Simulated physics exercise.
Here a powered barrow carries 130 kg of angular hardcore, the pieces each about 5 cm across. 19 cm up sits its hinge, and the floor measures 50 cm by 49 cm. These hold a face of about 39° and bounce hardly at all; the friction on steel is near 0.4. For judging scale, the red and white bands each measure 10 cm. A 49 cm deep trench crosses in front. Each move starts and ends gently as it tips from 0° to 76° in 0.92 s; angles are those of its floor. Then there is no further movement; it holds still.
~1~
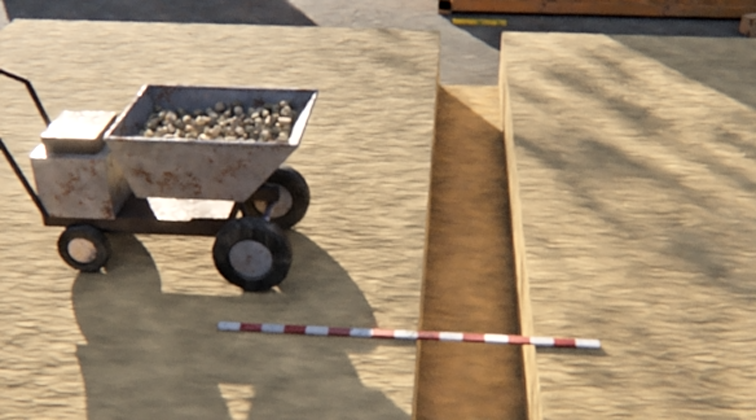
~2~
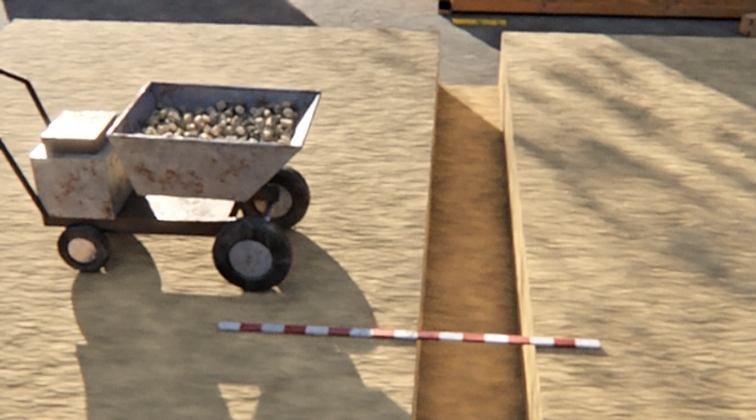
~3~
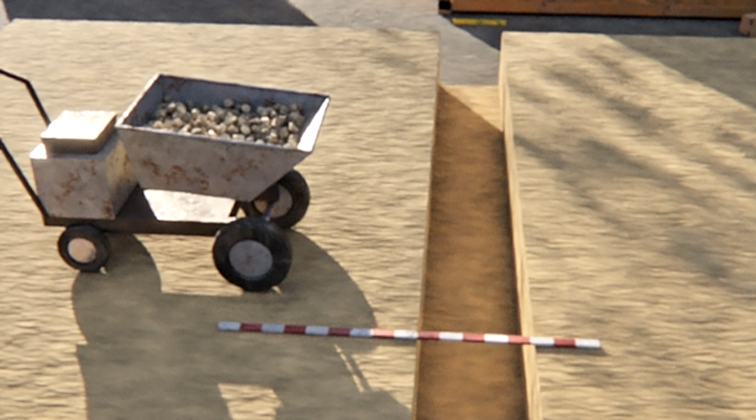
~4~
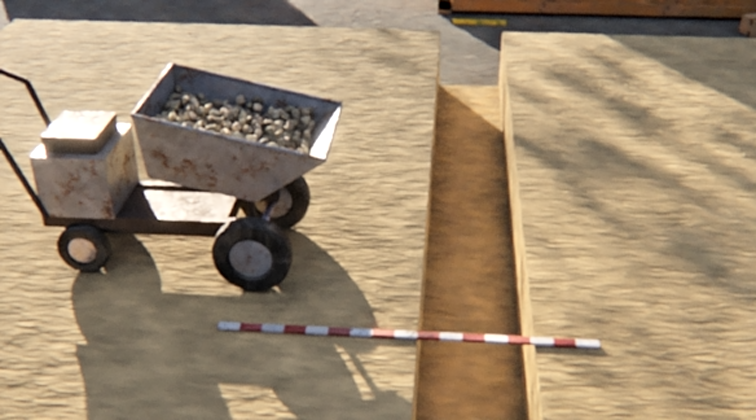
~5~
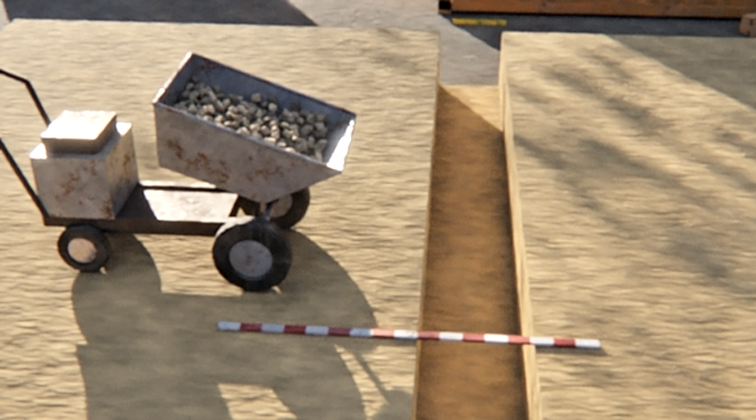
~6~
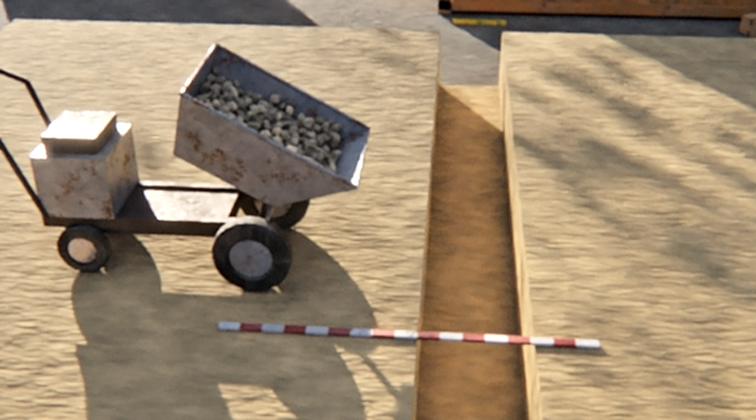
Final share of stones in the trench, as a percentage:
64 per cent.
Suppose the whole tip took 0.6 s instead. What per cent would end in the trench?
With that timing, about 75 per cent.
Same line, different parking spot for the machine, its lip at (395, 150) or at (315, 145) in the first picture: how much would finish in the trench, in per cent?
Close to 90 percent in the first case, 100 percent in the second.
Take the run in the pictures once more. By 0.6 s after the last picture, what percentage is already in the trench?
Close to 20 per cent at that time.
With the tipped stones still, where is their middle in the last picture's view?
Resting centre: About (469, 337).
Then, 0.3 s after the last picture the floor is at 64°, 100 % in the tray; the foremost stones are at (383, 211).
Then, 0.6 s after the last picture the floor is at 76°, 70 % in the tray, 11 % short of the trench, 19 % in the trench; the foremost stones are at (479, 300).
Then, 1.0 s after the last picture the floor is at 76°, 36 % in the tray, 14 % short of the trench, 51 % in the trench; the foremost stones are at (518, 350).
Then, 2.9 s after the last picture the floor is at 76°, 22 % in the tray, 14 % short of the trench, 64 % in the trench; the foremost stones are at (518, 341).
